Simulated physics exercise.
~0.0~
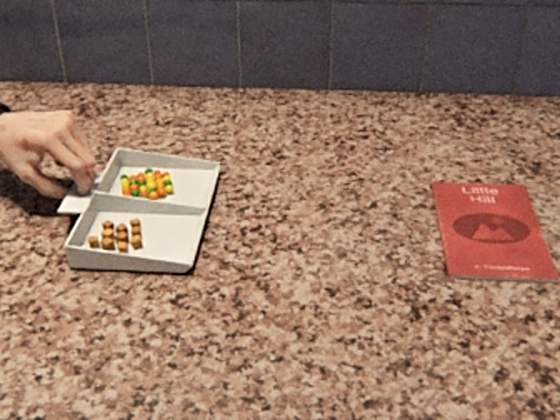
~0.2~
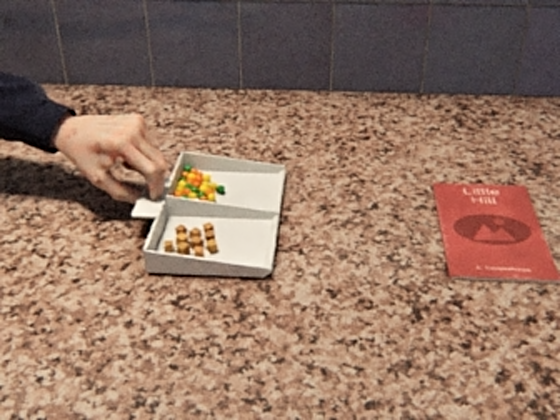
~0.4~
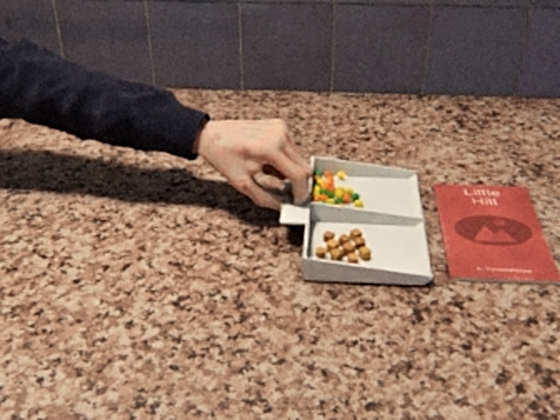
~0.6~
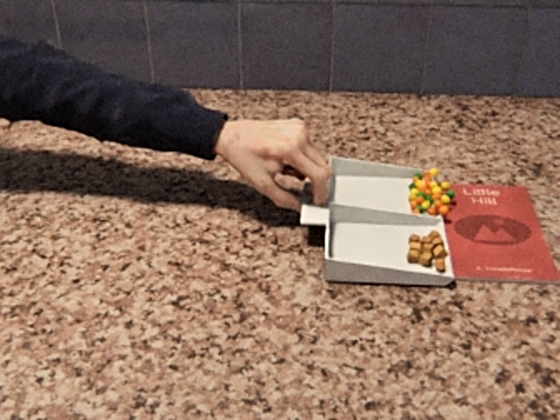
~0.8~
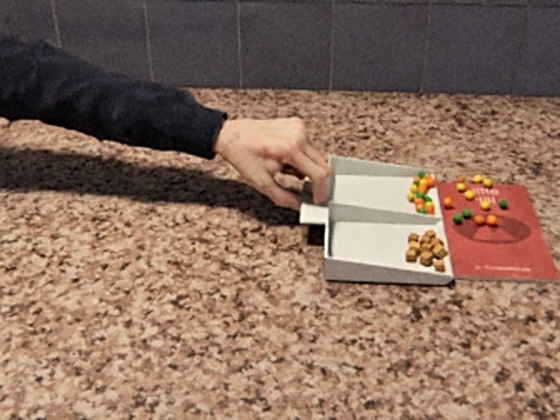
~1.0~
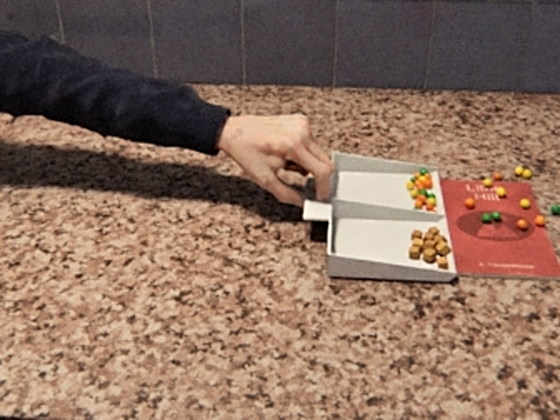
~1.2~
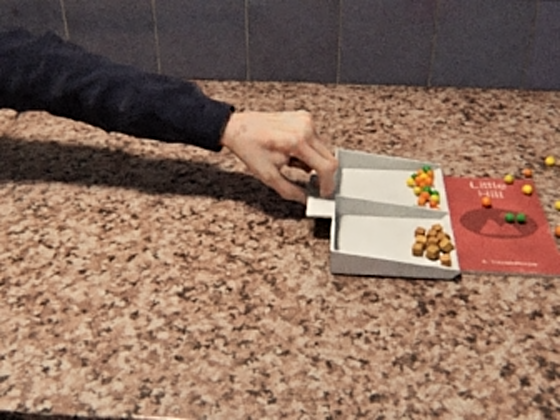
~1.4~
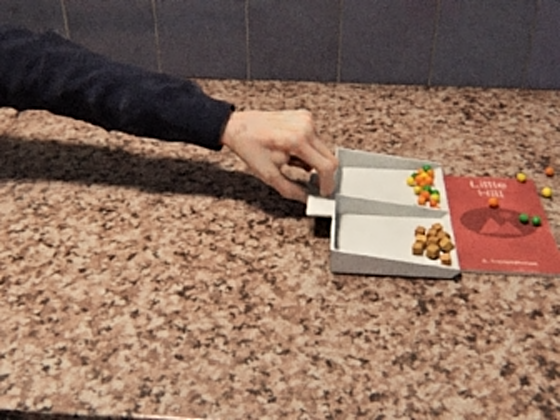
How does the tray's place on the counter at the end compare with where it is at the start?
The tray starts at the left side of the counter, well away from the red book, and ends right of the middle, up against the book's left edge.
